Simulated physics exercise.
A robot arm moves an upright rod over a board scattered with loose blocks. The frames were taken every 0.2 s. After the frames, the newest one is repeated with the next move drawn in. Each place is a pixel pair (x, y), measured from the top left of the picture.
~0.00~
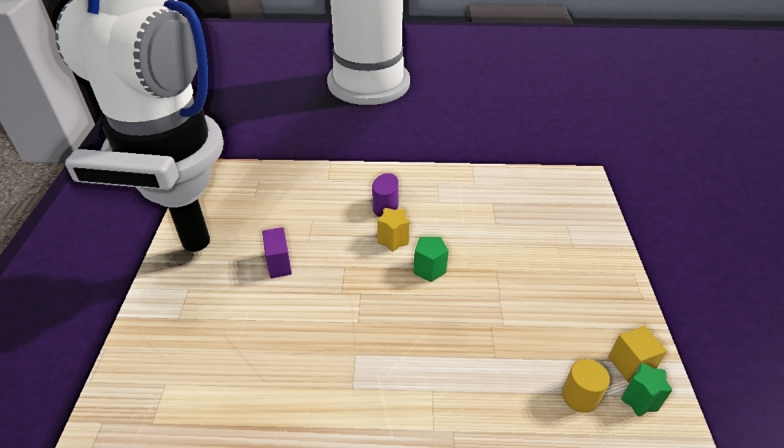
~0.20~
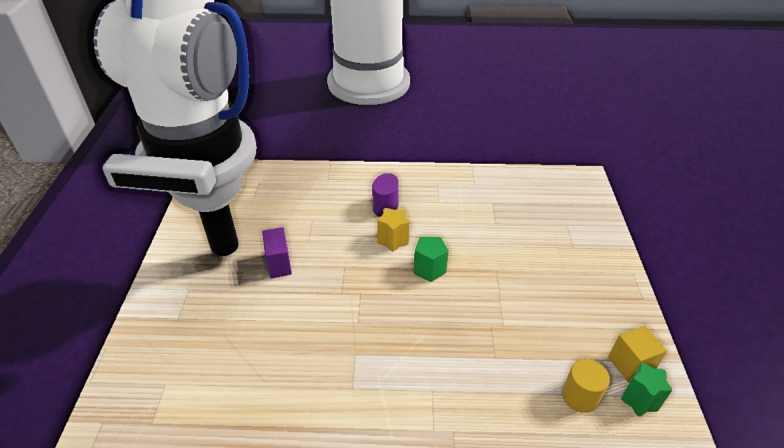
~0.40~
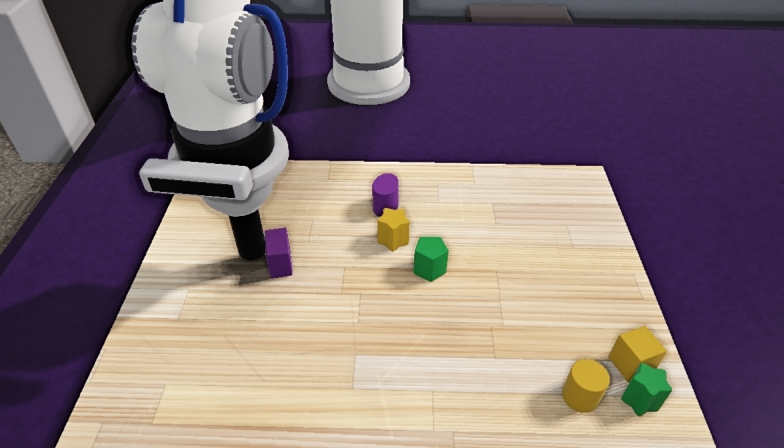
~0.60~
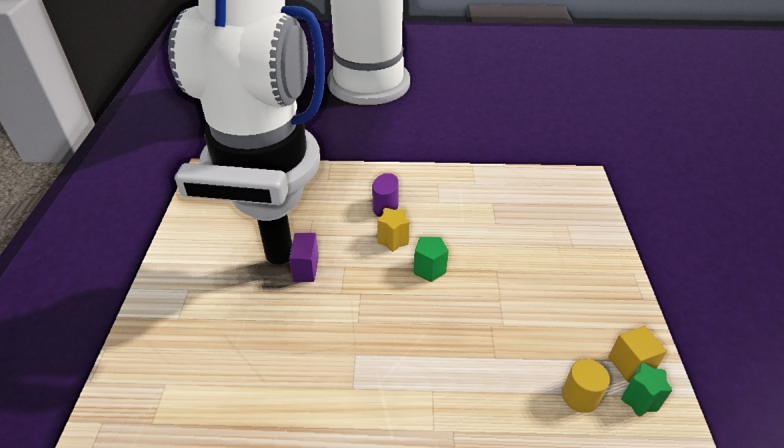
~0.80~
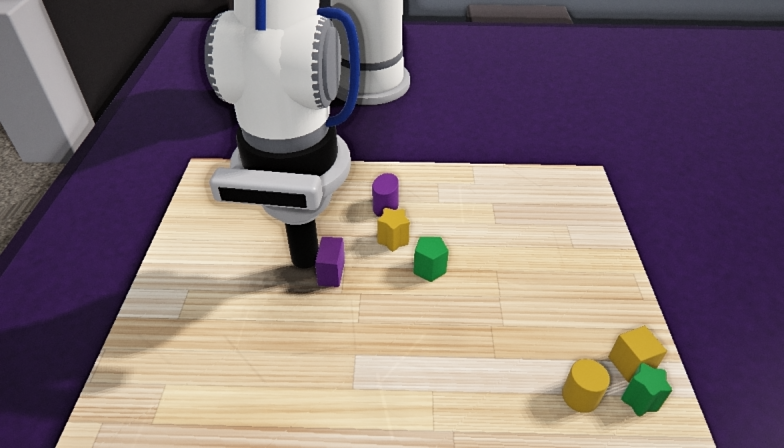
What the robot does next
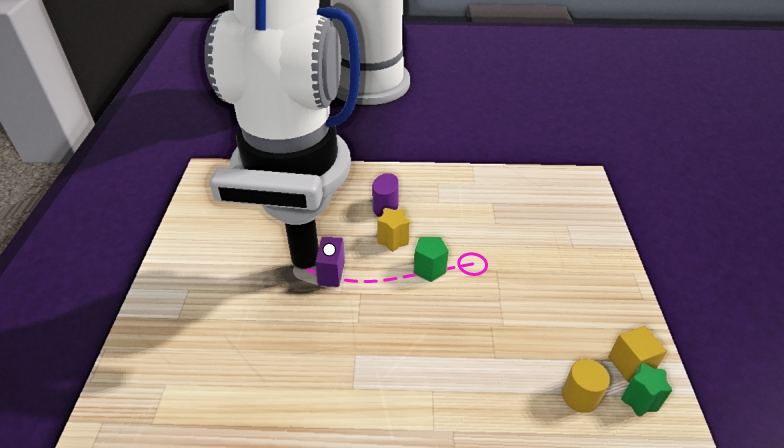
On a light wooden board with a few scattered blocks, a robot arm moved its upright black rod to the right until it met a purple block, then pushed the block a short way rightward.
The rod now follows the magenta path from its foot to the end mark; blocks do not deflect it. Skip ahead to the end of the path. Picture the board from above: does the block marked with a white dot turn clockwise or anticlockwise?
In a top view, it turns clockwise.
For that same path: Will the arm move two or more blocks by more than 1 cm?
Going by the path, yes.
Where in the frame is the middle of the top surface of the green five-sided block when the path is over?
Expect it around (503, 232).
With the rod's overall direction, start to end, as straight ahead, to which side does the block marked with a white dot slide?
Right side.
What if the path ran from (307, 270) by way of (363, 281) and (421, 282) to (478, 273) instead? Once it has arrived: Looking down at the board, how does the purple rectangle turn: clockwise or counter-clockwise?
That block twists clockwise.
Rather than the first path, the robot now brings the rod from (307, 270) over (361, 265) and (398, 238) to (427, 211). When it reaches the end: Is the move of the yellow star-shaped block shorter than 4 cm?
No.
Drawn move, from (307, 270) via (361, 282) and (418, 274), ending at (473, 264); the dot is on the purple rectangle.
On the path given first. One third of the way, rod at (361, 272); purple rectangle at (387, 261).
Two thirds of the way, rod at (419, 264); purple rectangle at (445, 259), turned 25° clockwise; green five-sided block at (470, 240), turned 50° anticlockwise.
At the end, rod at (474, 254); purple rectangle at (470, 264), turned 65° clockwise; yellow star-shaped block still; green five-sided block at (503, 232), turned 90° anticlockwise.
